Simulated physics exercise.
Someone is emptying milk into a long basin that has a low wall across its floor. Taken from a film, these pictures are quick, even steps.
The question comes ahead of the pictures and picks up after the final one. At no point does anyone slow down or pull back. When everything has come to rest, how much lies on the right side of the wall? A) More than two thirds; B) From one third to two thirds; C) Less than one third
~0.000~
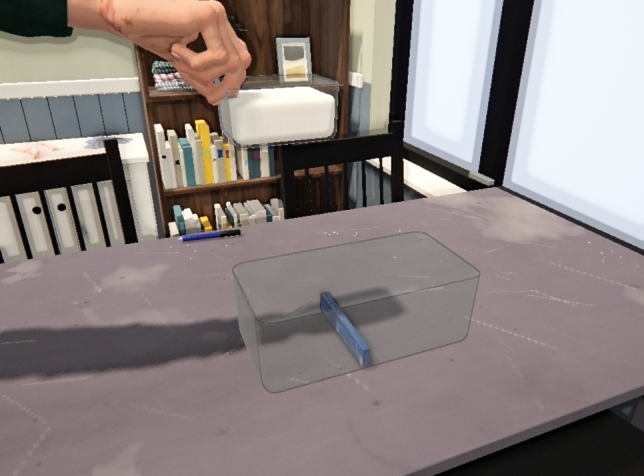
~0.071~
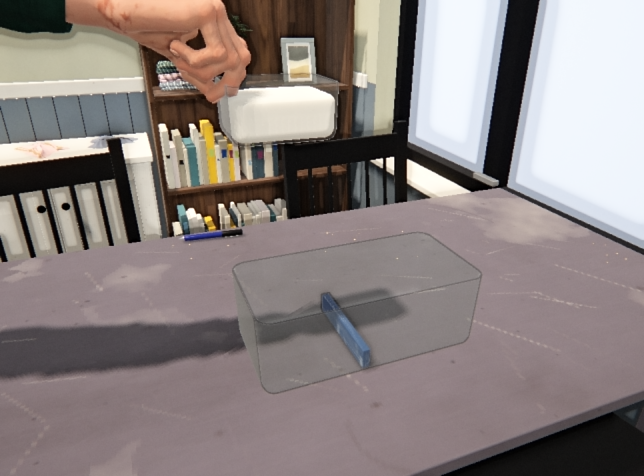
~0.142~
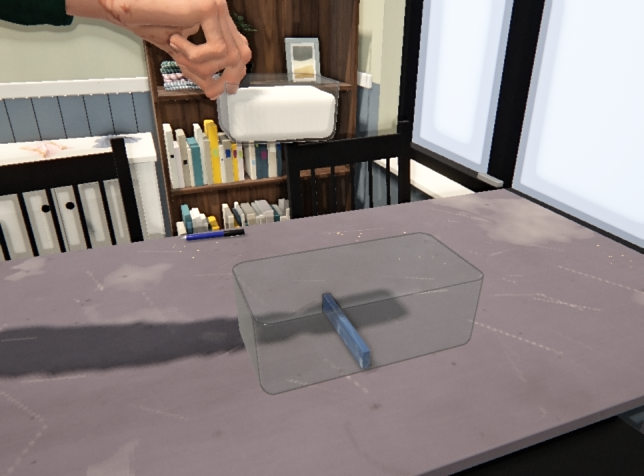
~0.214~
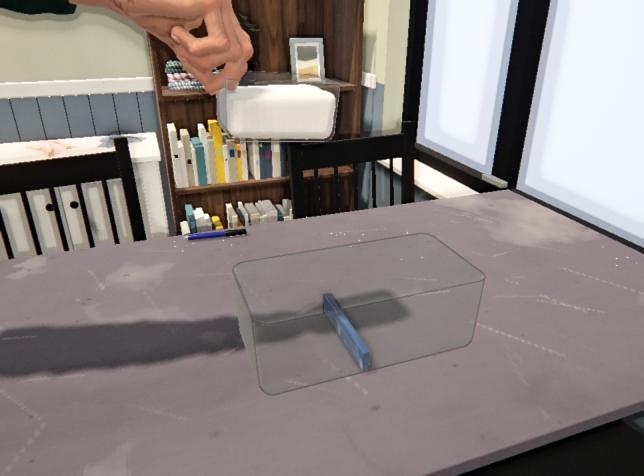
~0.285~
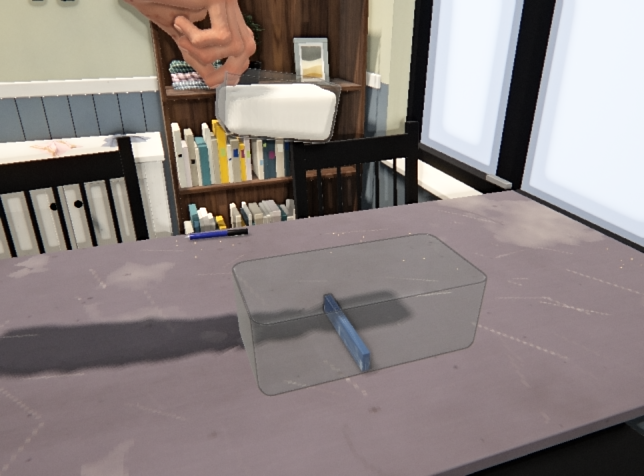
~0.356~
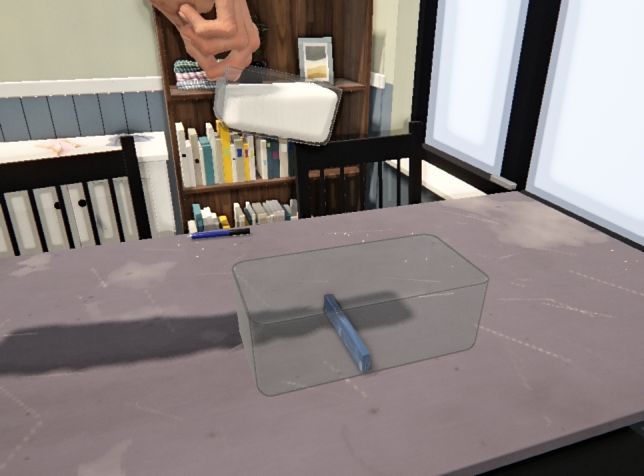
(A) More than two thirds.
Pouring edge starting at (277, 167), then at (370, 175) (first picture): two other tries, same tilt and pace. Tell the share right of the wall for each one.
It would come to near 15 per cent, and then near 95 per cent.
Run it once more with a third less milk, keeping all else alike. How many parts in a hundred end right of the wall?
I'd reckon close to 75 %.
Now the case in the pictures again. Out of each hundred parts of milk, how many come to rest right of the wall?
Near 80 in a hundred.
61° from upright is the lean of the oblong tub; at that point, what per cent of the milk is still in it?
Some 50 per cent.
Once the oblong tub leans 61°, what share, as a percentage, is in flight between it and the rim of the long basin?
Around 40 in a hundred.
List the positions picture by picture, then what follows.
In the first picture, tilt 0°; pouring edge (325, 80); surface from (225, 99) to (322, 92); the long basin's rim runs from (244, 294) to (451, 252); the wall's top is at (344, 320).
In the second picture, tilt 1°; pouring edge (326, 80); surface from (224, 97) to (322, 91).
In the third picture, tilt 2°; pouring edge (327, 80); surface from (223, 95) to (322, 91).
In the fourth picture, tilt 5°; pouring edge (328, 82); surface from (222, 94) to (324, 90).
In the fifth picture, tilt 9°; pouring edge (329, 84); surface from (222, 93) to (324, 89).
In the sixth picture, tilt 13°; pouring edge (330, 88); surface from (222, 91) to (325, 87).
A moment on, the oblong tub is tipped part way and 48 per cent is still to pour, 1 is left of the wall and 10 right of it.
Next, the oblong tub is tipped on its side and 11 per cent is still to pour, 5 is left of the wall and 69 right of it.
Then the oblong tub is tipped right over and 1 per cent is still to pour, 15 is left of the wall and 79 right of it.
Later the oblong tub is tipped right over and 0 per cent is still to pour, 18 is left of the wall and 79 right of it.
At rest 18 per cent lies left of the wall, 79 right of it and 3 outside.
